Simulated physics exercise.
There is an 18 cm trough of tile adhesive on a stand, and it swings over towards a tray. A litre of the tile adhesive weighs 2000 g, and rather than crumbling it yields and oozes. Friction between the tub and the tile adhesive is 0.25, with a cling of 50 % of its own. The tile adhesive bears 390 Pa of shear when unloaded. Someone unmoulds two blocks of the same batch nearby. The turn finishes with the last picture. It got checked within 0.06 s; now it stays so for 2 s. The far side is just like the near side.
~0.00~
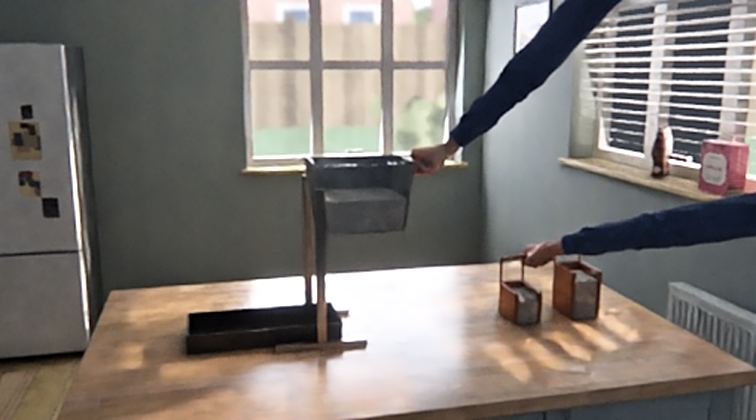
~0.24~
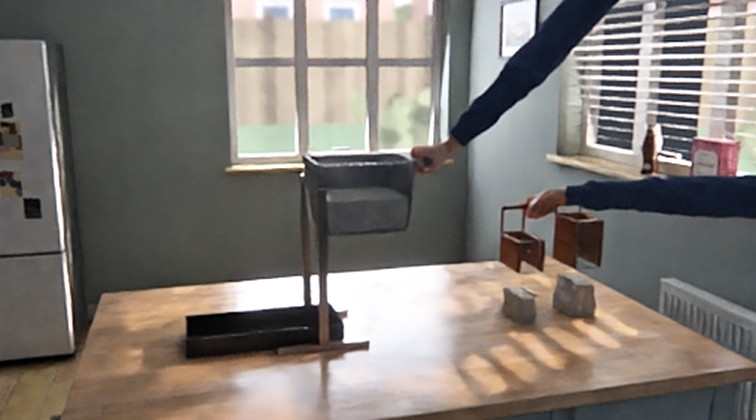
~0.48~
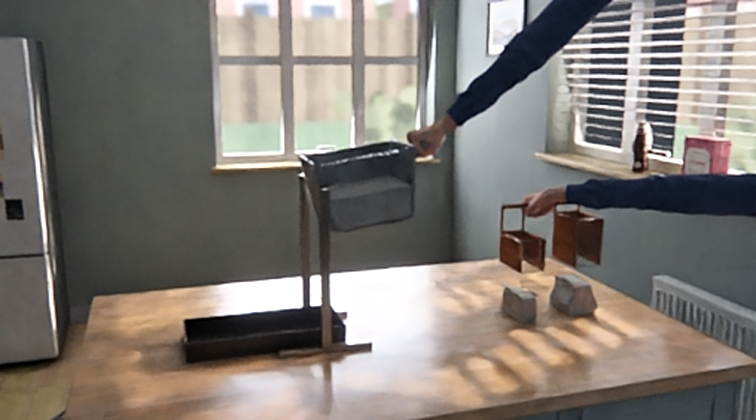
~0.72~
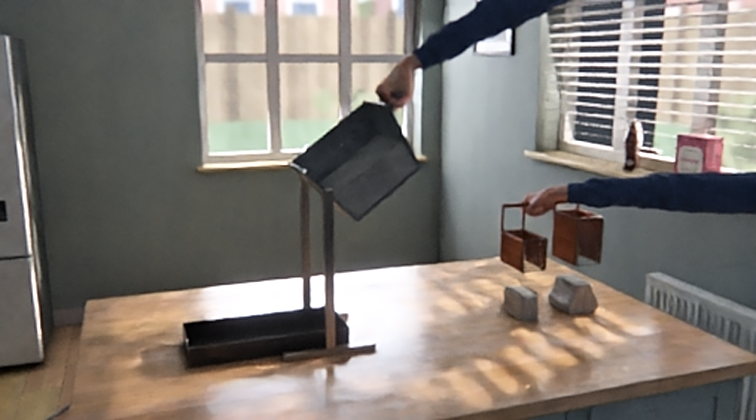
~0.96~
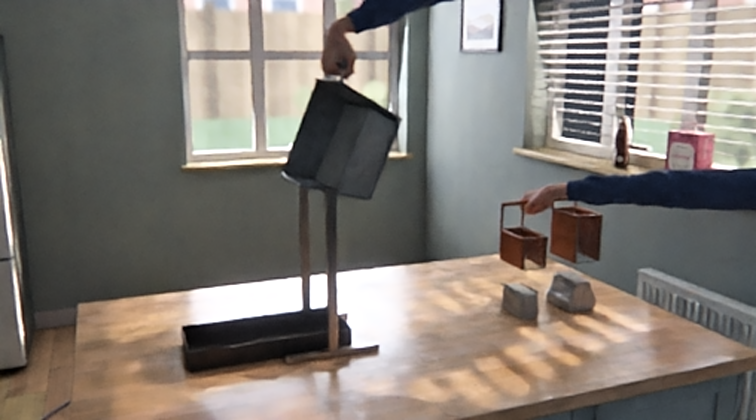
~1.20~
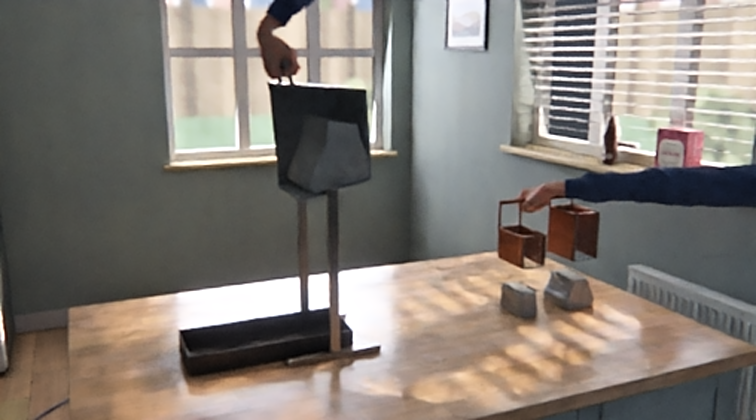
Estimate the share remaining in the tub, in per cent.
I would say roughly 36 per cent remains in the tub.
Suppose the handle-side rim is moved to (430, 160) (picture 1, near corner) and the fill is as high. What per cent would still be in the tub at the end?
That would leave about 35 % in the tub.
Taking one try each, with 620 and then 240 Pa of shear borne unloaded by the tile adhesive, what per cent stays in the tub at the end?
In order: Around 40 % and around 40 %.
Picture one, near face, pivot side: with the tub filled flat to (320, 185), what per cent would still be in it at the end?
It would come to roughly 35 percent.
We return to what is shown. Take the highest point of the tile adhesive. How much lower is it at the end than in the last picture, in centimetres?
10 cm.
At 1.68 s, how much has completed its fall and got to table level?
Near 20 %.
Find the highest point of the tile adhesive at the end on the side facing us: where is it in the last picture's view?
Around (346, 162).
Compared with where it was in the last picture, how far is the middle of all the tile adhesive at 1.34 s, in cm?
About 5 cm.
After 1.34 s, the tub is at 94 degrees and holds 92 %.
After 1.51 s, the tub is at 94 degrees and holds 62 %.
After 1.68 s, the tub is at 94 degrees and holds 48 %.
After 1.85 s, the tub is at 94 degrees and holds 39 %.
After 3.20 s, the tub is at 94 degrees and holds 36 %.
